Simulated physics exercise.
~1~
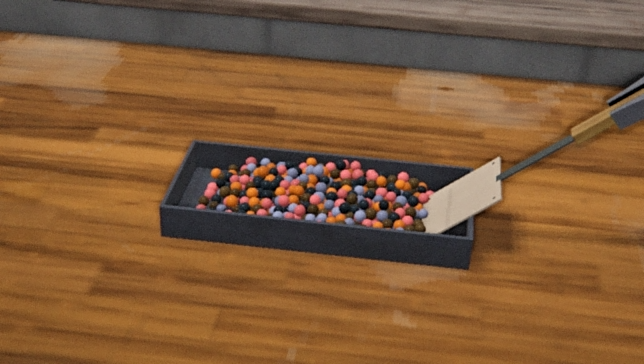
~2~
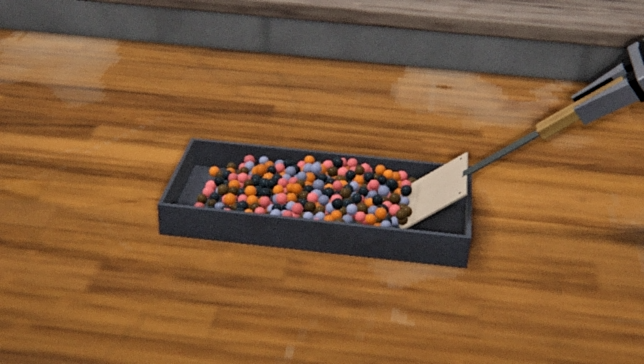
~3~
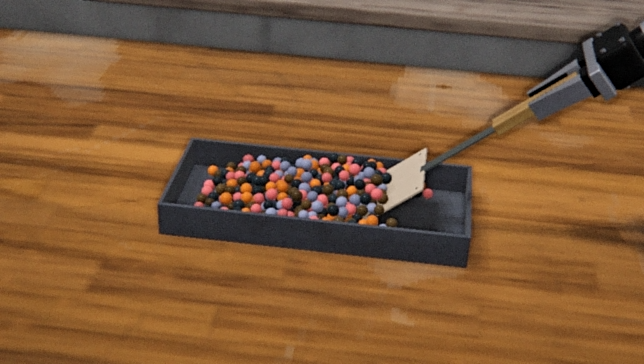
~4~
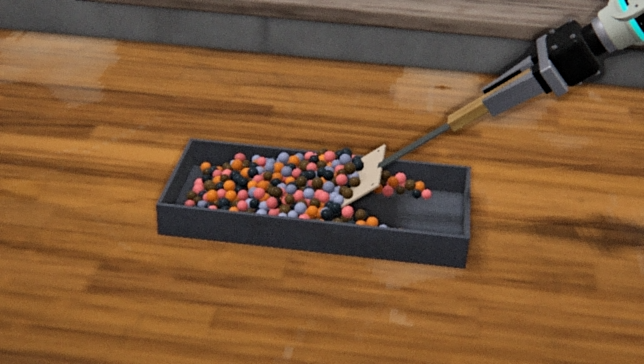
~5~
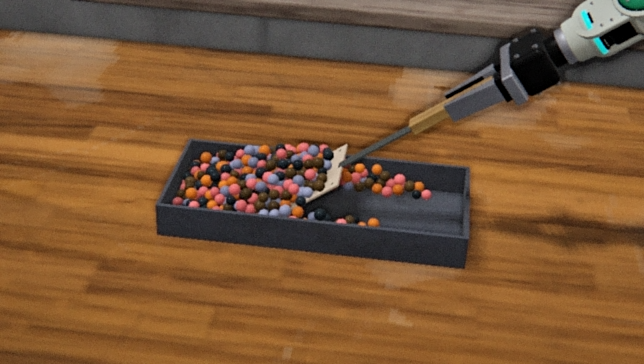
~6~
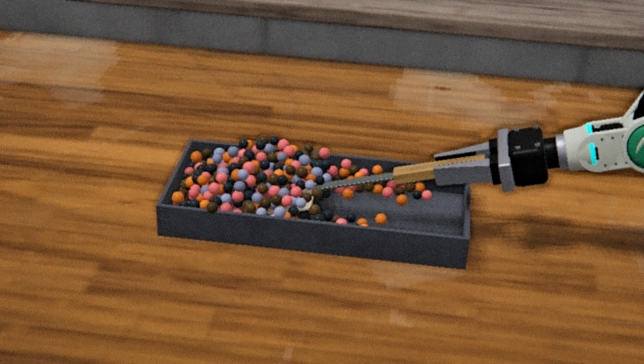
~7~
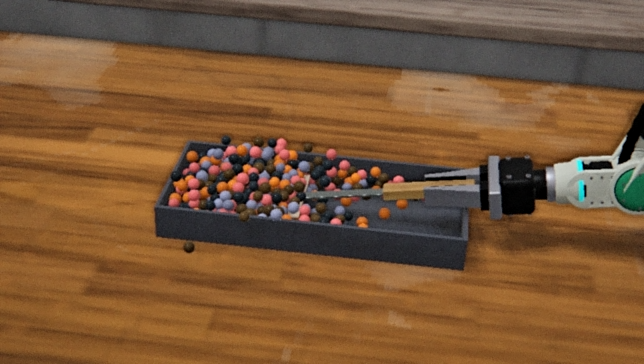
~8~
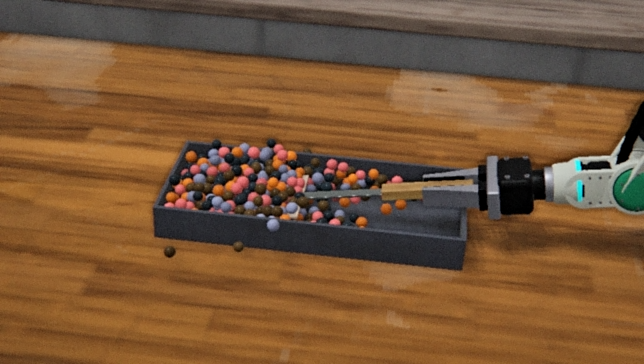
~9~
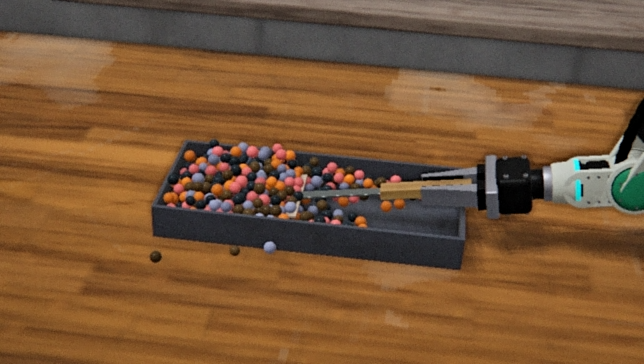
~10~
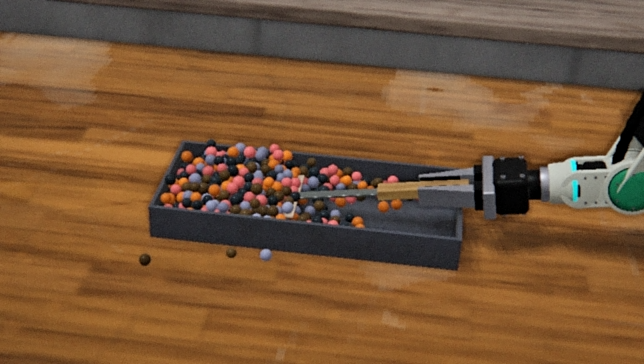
On a wooden tabletop with a grey ledge behind it, seen from above at an angle by a slightly swaying camera, a long dark trough holds a heap of small round sweets in orange, pink, blue-grey, brown and black. A robot arm reaching in from the right holds a pale, flat spatula at the trough's right end. The blade pushes left through the sweets, piling them up at the left side and leaving a few stragglers behind it. The spatula then tilts flatter, and a few sweets spill over the near wall. It stops in the heap, with three sweets lying on the table in front.
